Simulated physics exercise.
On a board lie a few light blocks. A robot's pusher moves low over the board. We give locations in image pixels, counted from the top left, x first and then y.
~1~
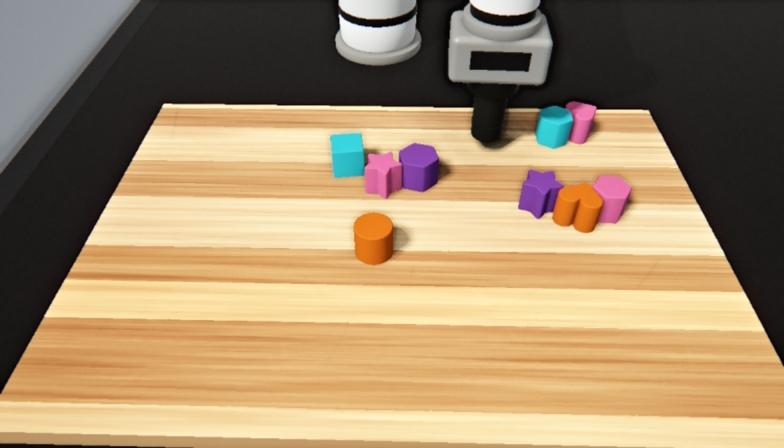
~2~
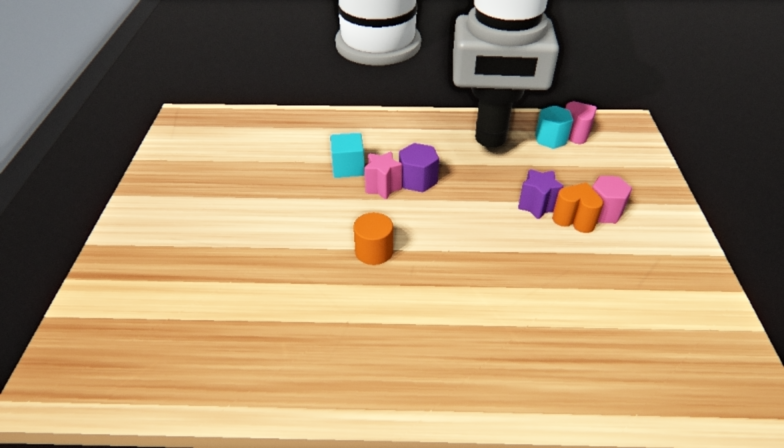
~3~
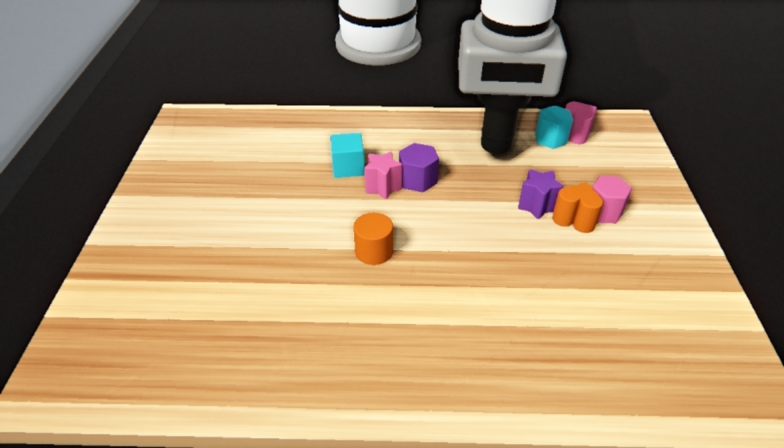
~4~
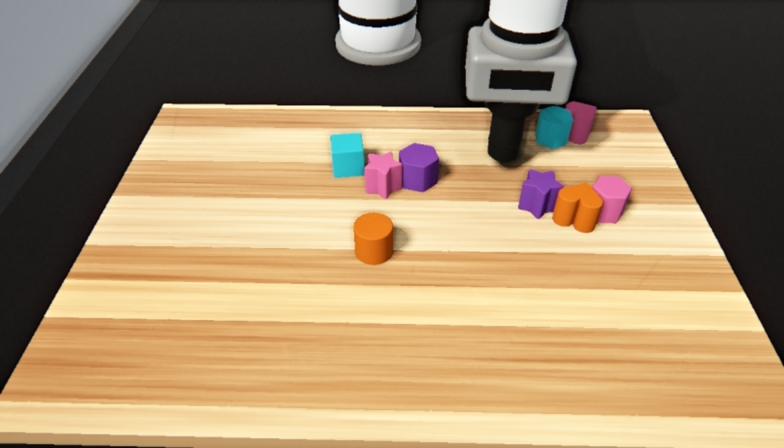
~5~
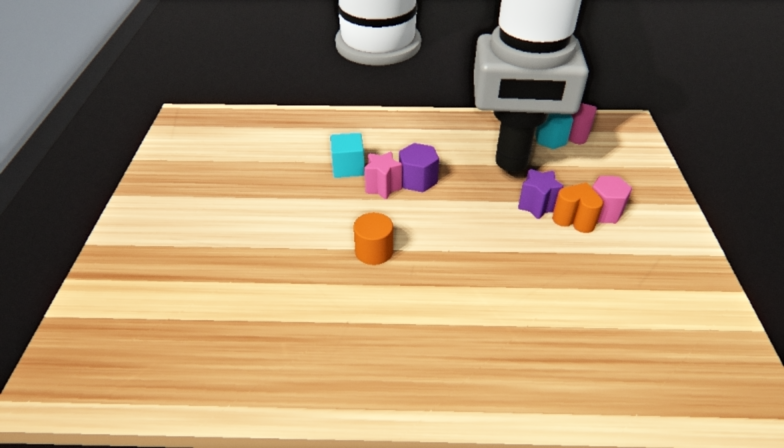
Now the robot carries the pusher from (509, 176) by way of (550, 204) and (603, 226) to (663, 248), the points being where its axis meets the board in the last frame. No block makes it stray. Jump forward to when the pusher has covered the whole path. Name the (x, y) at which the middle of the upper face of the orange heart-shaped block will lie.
If I read the scene right, the answer is (642, 235).
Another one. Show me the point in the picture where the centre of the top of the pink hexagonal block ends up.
It will likely be found at (655, 191).
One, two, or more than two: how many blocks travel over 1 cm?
The push moves three or more blocks more than 1 cm.
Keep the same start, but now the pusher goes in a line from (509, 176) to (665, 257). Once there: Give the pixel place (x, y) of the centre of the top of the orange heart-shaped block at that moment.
I'd place it at (618, 228), taking the centre of its top.
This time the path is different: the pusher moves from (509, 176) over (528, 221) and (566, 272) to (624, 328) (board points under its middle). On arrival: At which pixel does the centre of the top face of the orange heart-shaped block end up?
I think it will end close to (614, 213).
What follows on the original path. One third of the way, pusher (554, 190); purple star block (564, 204), turned 30° clockwise; orange heart-shaped block (600, 209), turned 55° anticlockwise.
Two thirds of the way, pusher (608, 212); purple star block (567, 209), turned 30° clockwise; orange heart-shaped block (625, 227); pink hexagonal block (640, 189), turned 45° anticlockwise.
At the end, pusher (670, 234); purple star block (567, 209), turned 30° clockwise; turquoise hexagonal block not moved; orange heart-shaped block (642, 235), turned 55° clockwise; pink hexagonal block (655, 191), turned 100° anticlockwise.
